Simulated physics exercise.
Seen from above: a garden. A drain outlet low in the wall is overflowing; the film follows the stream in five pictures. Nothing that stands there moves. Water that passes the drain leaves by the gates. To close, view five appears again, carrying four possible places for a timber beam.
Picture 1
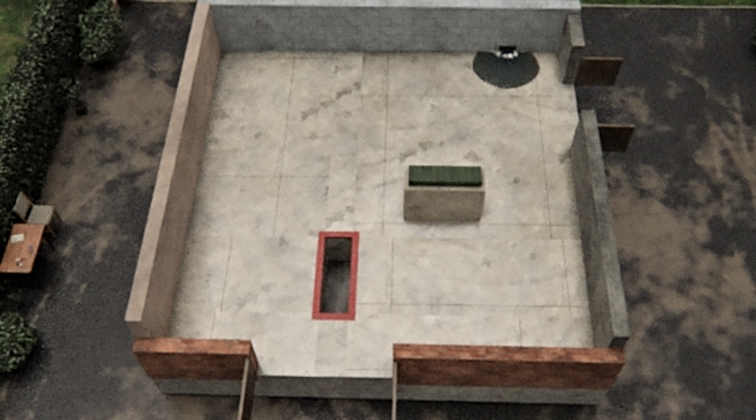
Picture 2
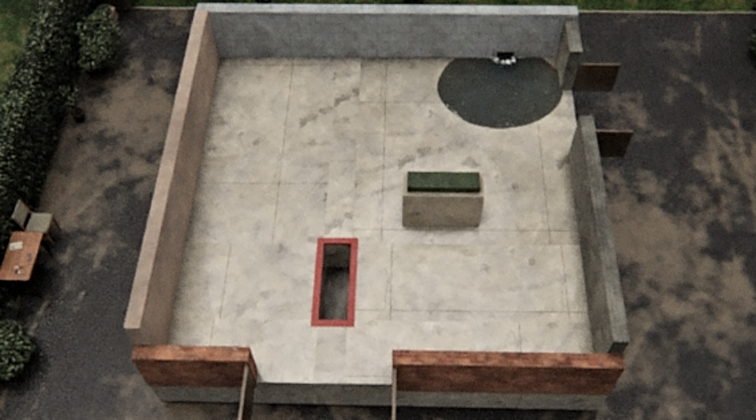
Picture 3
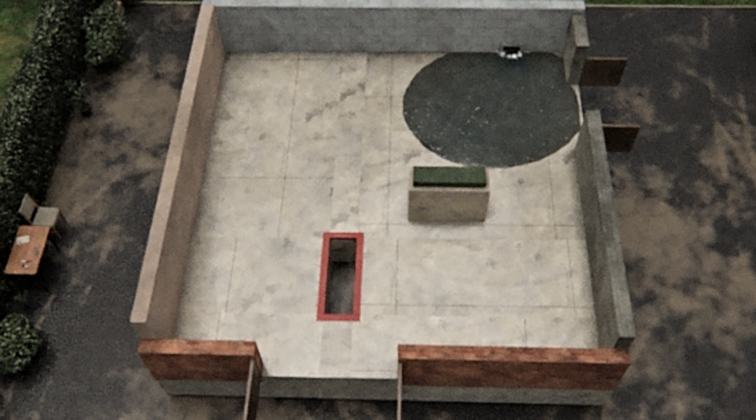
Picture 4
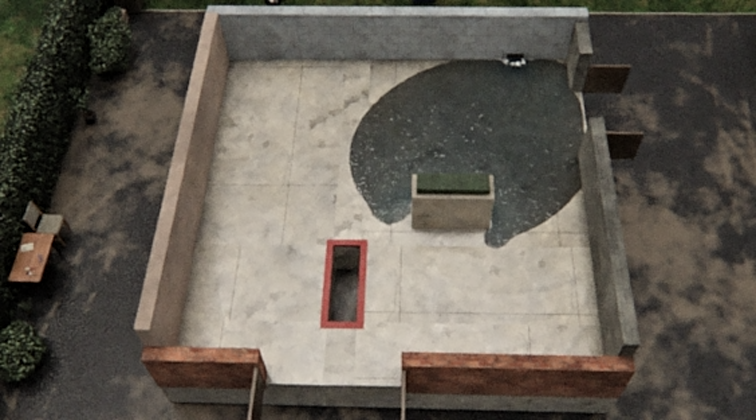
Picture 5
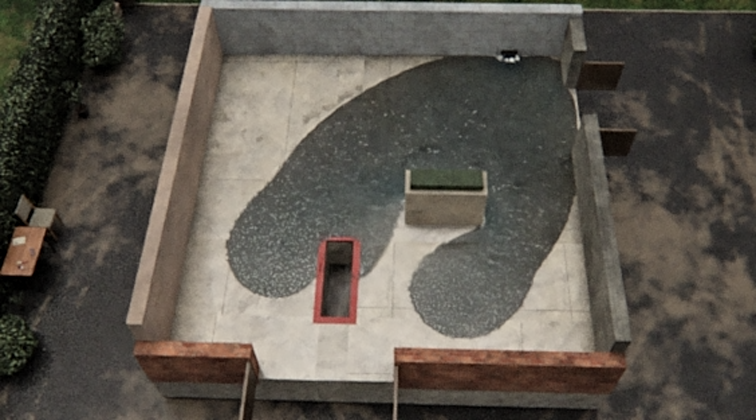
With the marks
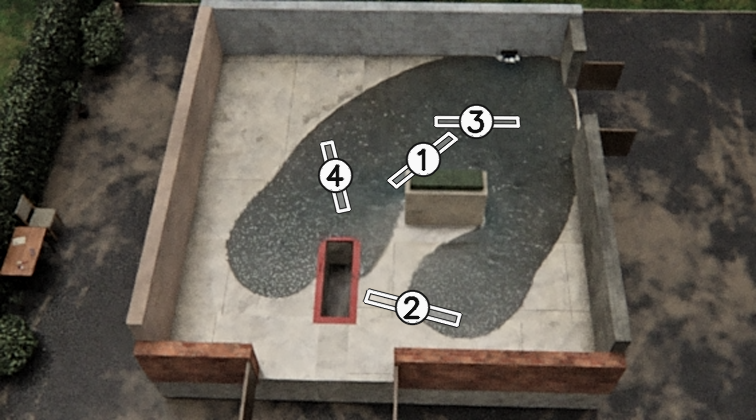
Walled courtyard from above, dark water spreading from the top right corner, parting around a planter block and reaching a red-edged pit.
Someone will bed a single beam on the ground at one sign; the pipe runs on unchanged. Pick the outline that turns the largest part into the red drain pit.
The answer is position 4.
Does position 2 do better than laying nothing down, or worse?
It is better.
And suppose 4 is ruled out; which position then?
Here it is position 2.
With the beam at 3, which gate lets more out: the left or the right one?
The left gate.
On the marked copy, 1 from (392, 183) to (452, 136); 2 from (367, 296) to (458, 319); 3 from (436, 121) to (517, 122); 4 from (327, 143) to (343, 210).
With 1, about 23 % of the stream runs into the red drain pit, about 75 % out by the gates.
With 2, about 32 % of the stream runs into the red drain pit, about 67 % out by the gates.
With 3, about 17 % of the stream runs into the red drain pit, about 83 % out by the gates.
With 4, about 49 % of the stream runs into the red drain pit, about 45 % out by the gates.
